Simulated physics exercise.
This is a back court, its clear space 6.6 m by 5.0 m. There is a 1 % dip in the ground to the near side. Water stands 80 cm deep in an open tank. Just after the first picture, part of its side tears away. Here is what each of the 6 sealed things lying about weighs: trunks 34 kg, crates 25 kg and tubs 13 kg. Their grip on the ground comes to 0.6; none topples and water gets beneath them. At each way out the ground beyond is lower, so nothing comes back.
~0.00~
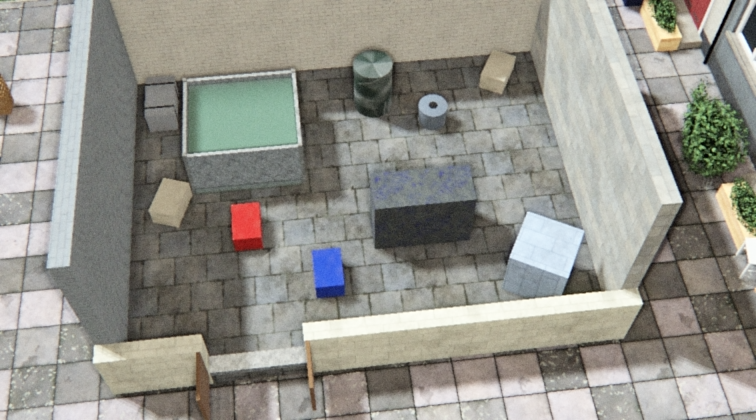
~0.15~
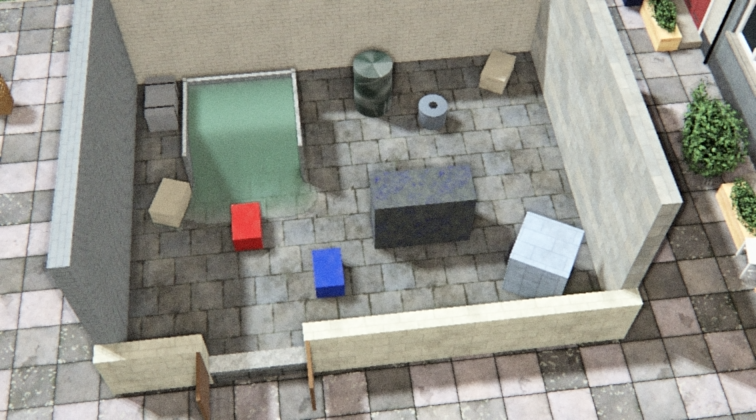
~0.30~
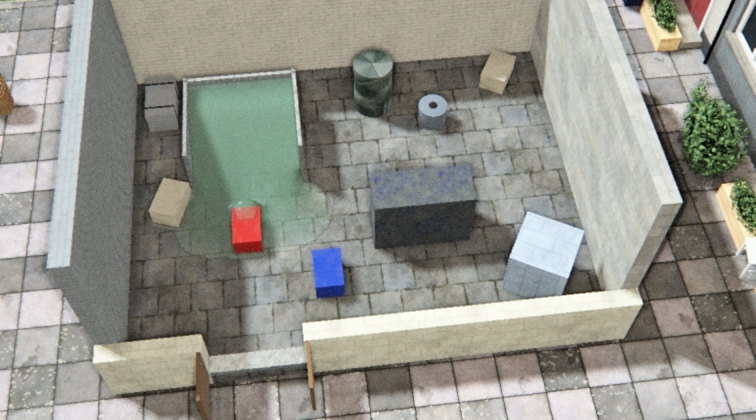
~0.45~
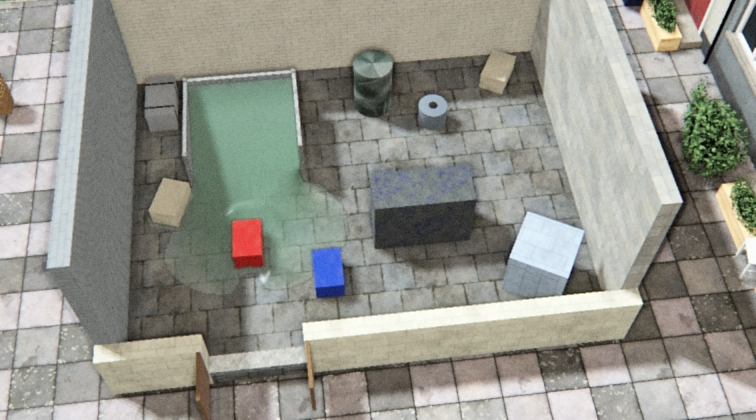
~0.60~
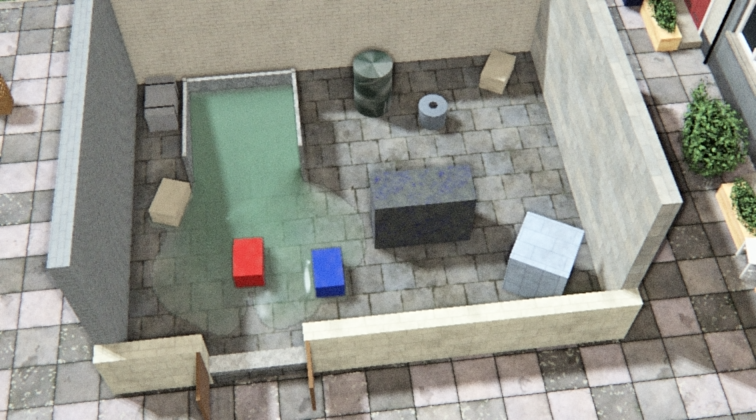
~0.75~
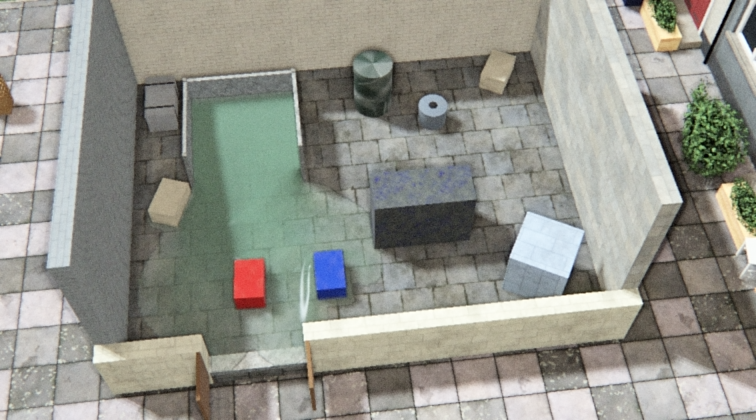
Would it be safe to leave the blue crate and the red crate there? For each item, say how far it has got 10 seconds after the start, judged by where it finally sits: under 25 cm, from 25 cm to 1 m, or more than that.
Result: The blue crate goes beyond a metre; the red crate goes beyond a metre.
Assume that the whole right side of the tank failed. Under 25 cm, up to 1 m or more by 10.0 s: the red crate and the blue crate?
The red crate hardly moves, the blue crate hardly moves.
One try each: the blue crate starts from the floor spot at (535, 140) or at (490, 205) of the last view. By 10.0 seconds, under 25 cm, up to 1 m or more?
Try one, it keeps its spot; try two, it keeps its spot.
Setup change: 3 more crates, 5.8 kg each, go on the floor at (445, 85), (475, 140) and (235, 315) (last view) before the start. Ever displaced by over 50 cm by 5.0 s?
Result, in listed order: Not exceeded / not exceeded / exceeded.
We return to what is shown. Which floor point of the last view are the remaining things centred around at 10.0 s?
About (354, 148).
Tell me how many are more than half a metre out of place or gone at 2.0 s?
I count 2 of them.
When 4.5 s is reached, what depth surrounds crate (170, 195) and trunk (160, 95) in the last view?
Some 5 cm at the first, some 4 cm at the second.
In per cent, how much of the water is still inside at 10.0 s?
Around 50 per cent of the water is still in there.
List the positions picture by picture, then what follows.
The blue crate at (328, 267) rests on the ground; the red crate at (246, 221), on the bottom; 2.3 m2 under water; 0 of 6 have shifted, in the first picture.
The blue crate at (328, 267) rests on the ground; the red crate at (246, 221), on the bottom; 3.3 m2 under water; 0 of 6 have shifted, in the second picture.
The blue crate at (328, 267), on the bottom; the red crate at (246, 224), on the bottom, 6 cm from its start; 4.5 m2 under water; 1 of 6 have shifted, in the third picture.
The blue crate at (328, 267), on the bottom; the red crate at (247, 238) rests on the ground, 31 cm from its start; 6.1 m2 under water; 1 of 6 have shifted, in the fourth picture.
The blue crate at (328, 267) rests on the ground; the red crate at (248, 257), on the bottom, 62 cm from its start; water covers 7.8 m2; 1 of 6 have shifted, in the fifth picture.
The blue crate at (330, 270) rests on the ground, 4 cm from its start; the red crate at (249, 278) rests on the ground, 96 cm from its start; 9.7 m2 under water; 1 of 6 have shifted, in the sixth picture.
After 2.0 s the blue crate is near (446, 294), 1.7 m from its start, aground; the red crate has gone out; 1 of 6 are out; 0 afloat.
After 4.5 s the blue crate is near (498, 233), 2.5 m from its start, aground; the red crate has gone out; 1 of 6 are out; 0 afloat.
After 7.0 s the blue crate is near (502, 225), 2.6 m from its start, aground; the red crate has gone out; 1 of 6 are out; 0 afloat.
After 10.0 s the blue crate is near (502, 225), 2.6 m from its start, aground; the red crate has gone out; 1 of 6 are out; 0 afloat.
